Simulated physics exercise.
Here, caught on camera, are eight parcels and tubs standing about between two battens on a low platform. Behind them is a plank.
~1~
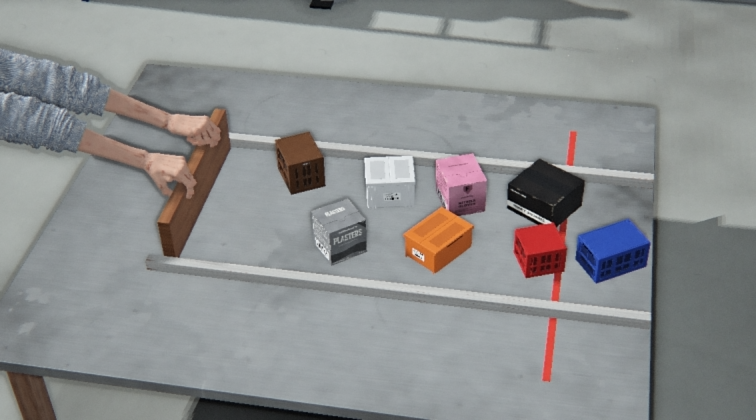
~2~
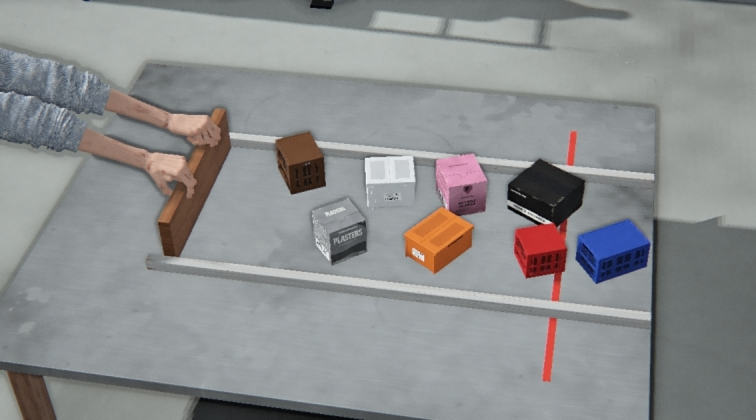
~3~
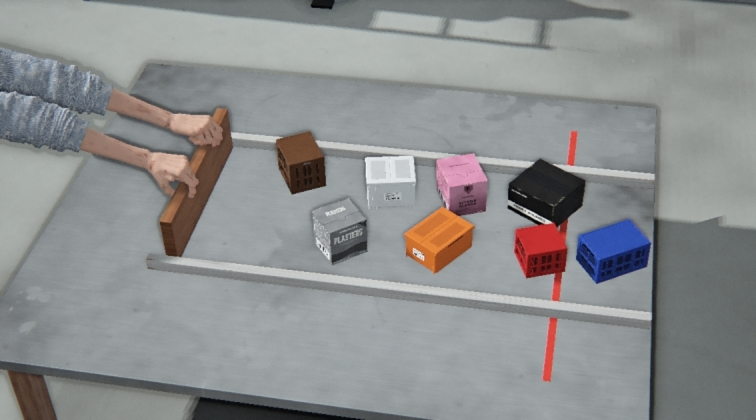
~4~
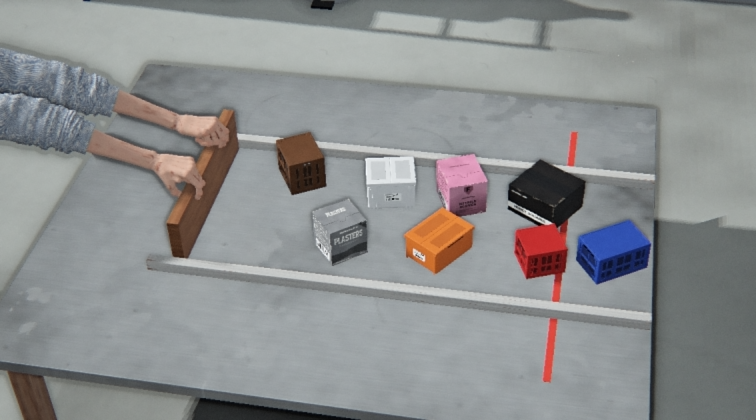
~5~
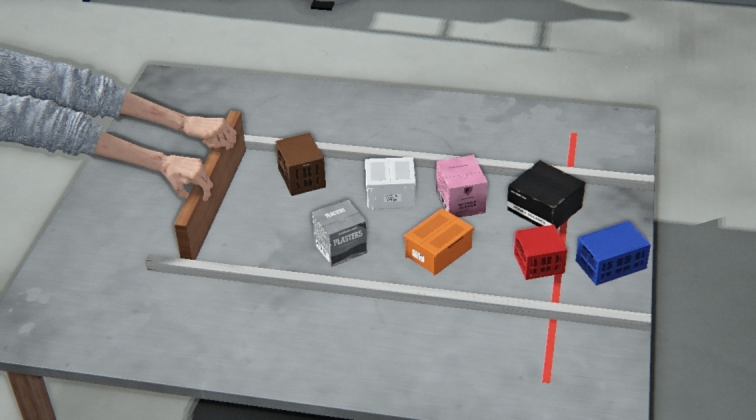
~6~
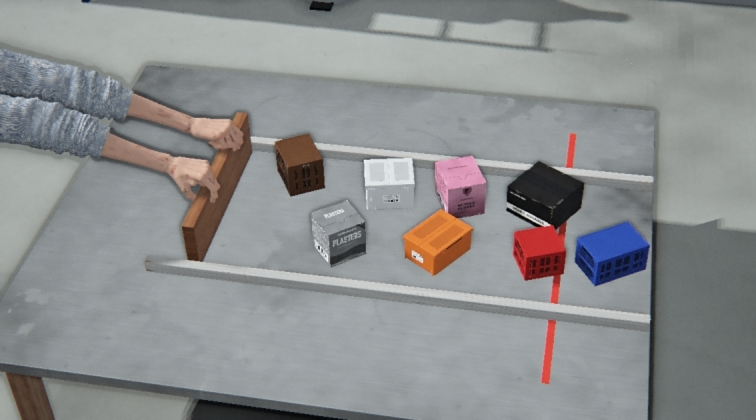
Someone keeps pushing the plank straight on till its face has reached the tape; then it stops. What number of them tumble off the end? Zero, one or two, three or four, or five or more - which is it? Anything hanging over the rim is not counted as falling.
In the end, the drop-off count sits at three or a four.
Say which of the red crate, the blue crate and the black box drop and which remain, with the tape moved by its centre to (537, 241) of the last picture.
The red crate holds on, the blue crate drops off, the black box falls.
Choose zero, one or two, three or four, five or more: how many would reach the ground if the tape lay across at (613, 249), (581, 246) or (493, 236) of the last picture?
In order: 5 or more; three to four; either one or two.
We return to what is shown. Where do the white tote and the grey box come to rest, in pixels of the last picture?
White tote: About (630, 210); grey box: About (580, 274).
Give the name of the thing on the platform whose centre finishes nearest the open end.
It's the red crate.
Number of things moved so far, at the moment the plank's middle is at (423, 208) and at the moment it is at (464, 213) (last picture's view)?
First 6, after that 8.
Early on, none off yet; blue crate at rest near (612, 254); red crate at rest near (539, 253); black box at rest near (545, 197).
A while later, none off yet; blue crate at rest near (612, 254); red crate at rest near (539, 253); black box travelled a little near (578, 197).
Further along, none off yet; blue crate travelled a little near (641, 252); red crate travelled about its own width near (587, 242); black box travelled well along near (656, 201).
Finally, the number that fall off is three or four; lost, pink box, black box and blue crate.
